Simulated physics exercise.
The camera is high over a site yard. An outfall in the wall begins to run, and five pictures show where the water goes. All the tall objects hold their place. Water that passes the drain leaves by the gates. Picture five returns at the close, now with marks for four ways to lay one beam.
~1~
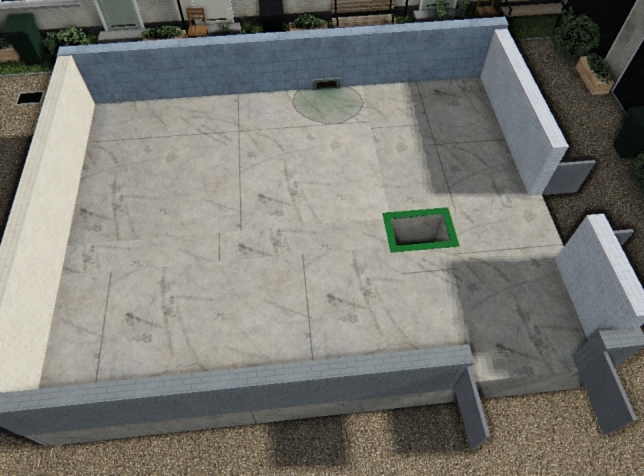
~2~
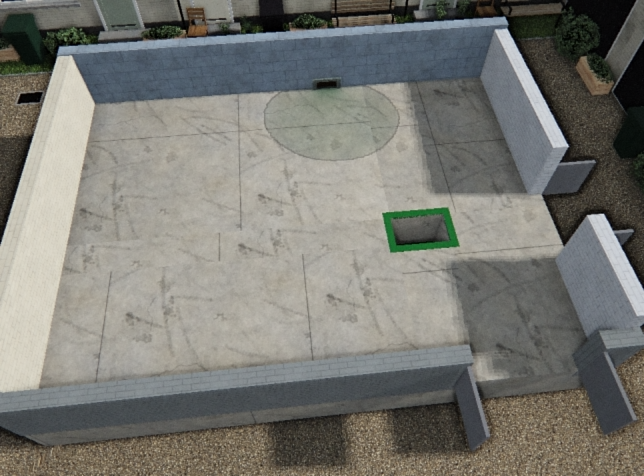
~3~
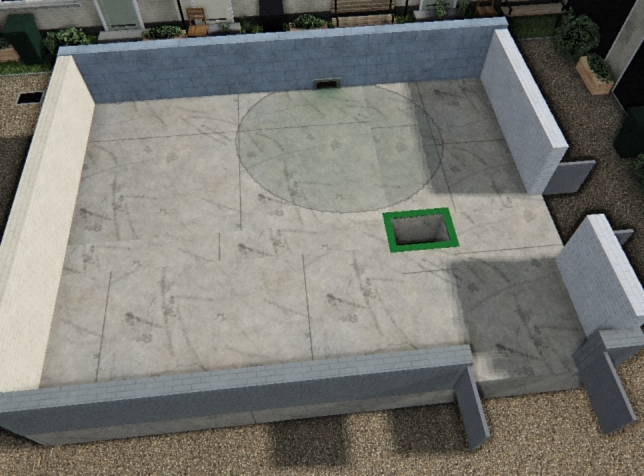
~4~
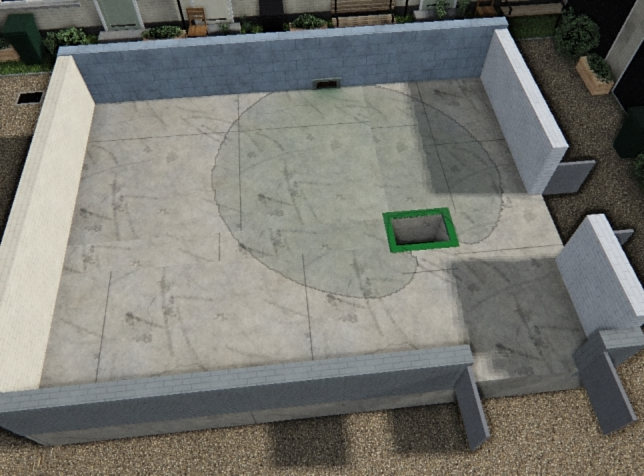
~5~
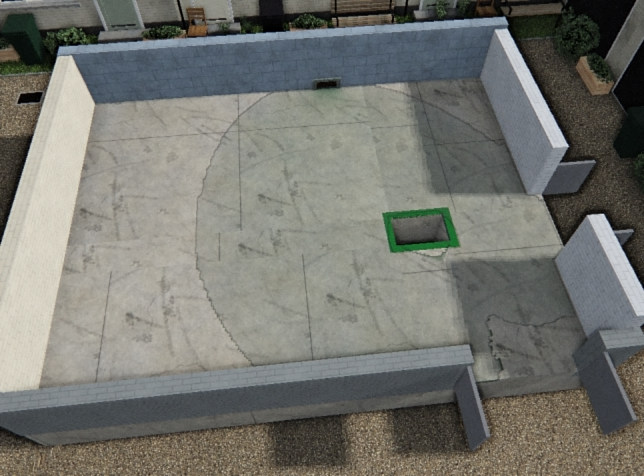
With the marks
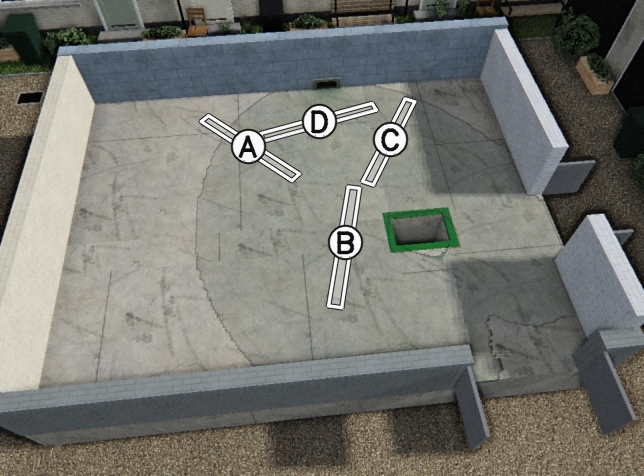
Walled concrete yard seen from above, with a sheet of water spreading from the far wall across the floor and around a green-edged drain.
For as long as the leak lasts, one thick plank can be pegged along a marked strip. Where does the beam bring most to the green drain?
Choose A.
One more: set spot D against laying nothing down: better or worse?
It is worse.
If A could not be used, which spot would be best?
Spot B.
On the marked copy, A from (204, 118) to (295, 177); B from (335, 306) to (353, 187); C from (367, 183) to (409, 100); D from (261, 137) to (374, 106).
Choosing A, about 43 % of the stream runs into the green drain, about 55 % out by the gates.
Choosing B, about 27 % of the stream runs into the green drain, about 70 % out by the gates.
Choosing C, about 6 % of the stream runs into the green drain, about 90 % out by the gates.
Choosing D, about 4 % of the stream runs into the green drain, about 95 % out by the gates.
